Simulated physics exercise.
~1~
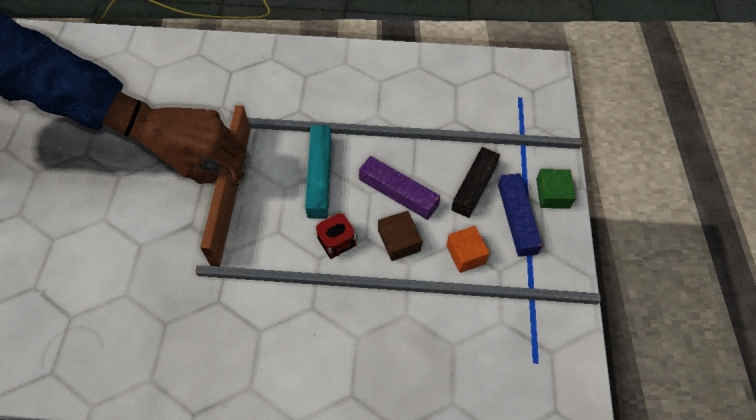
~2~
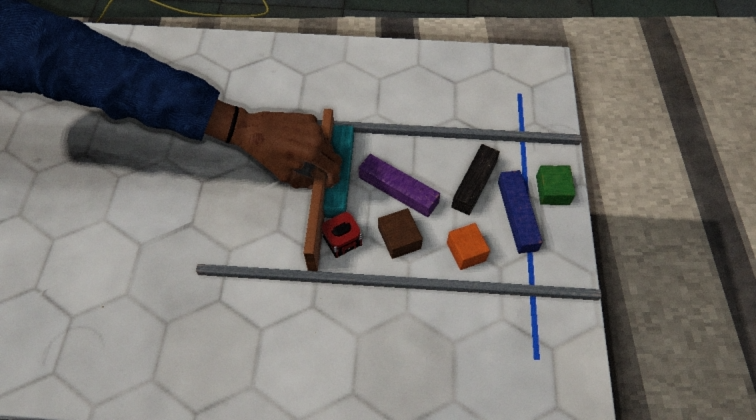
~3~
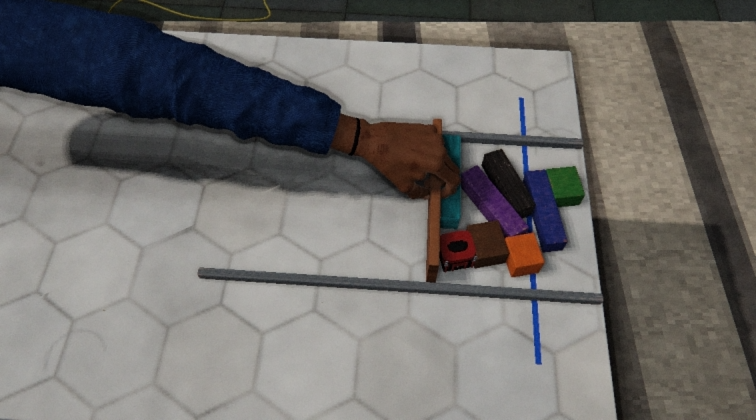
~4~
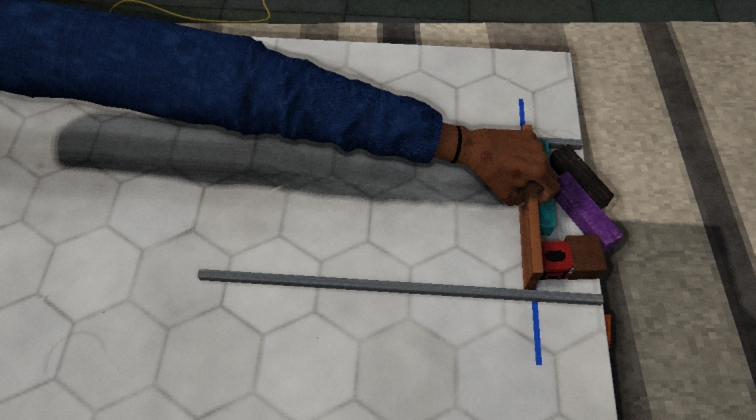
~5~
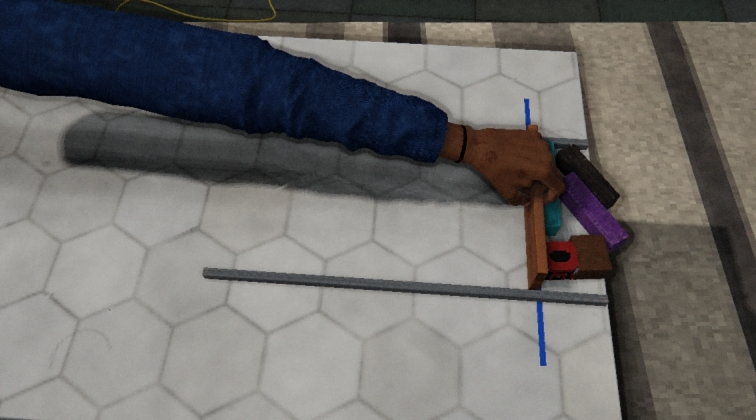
On a white surface with a hexagonal pattern, two grey rails lie beside a scatter of colourful sticks and blocks, with blue tape near the right edge. A hand in a blue sleeve holds an upright wooden board at the left and pushes it right, reaching the turquoise stick and red piece first. The purple, black, brown, orange and blue pieces bunch together against the green block as the sweep continues. The board reaches the tape and stops, and the orange, blue and green pieces fall off the edge. The turquoise, red, purple, black and brown pieces remain crowded at the brink.
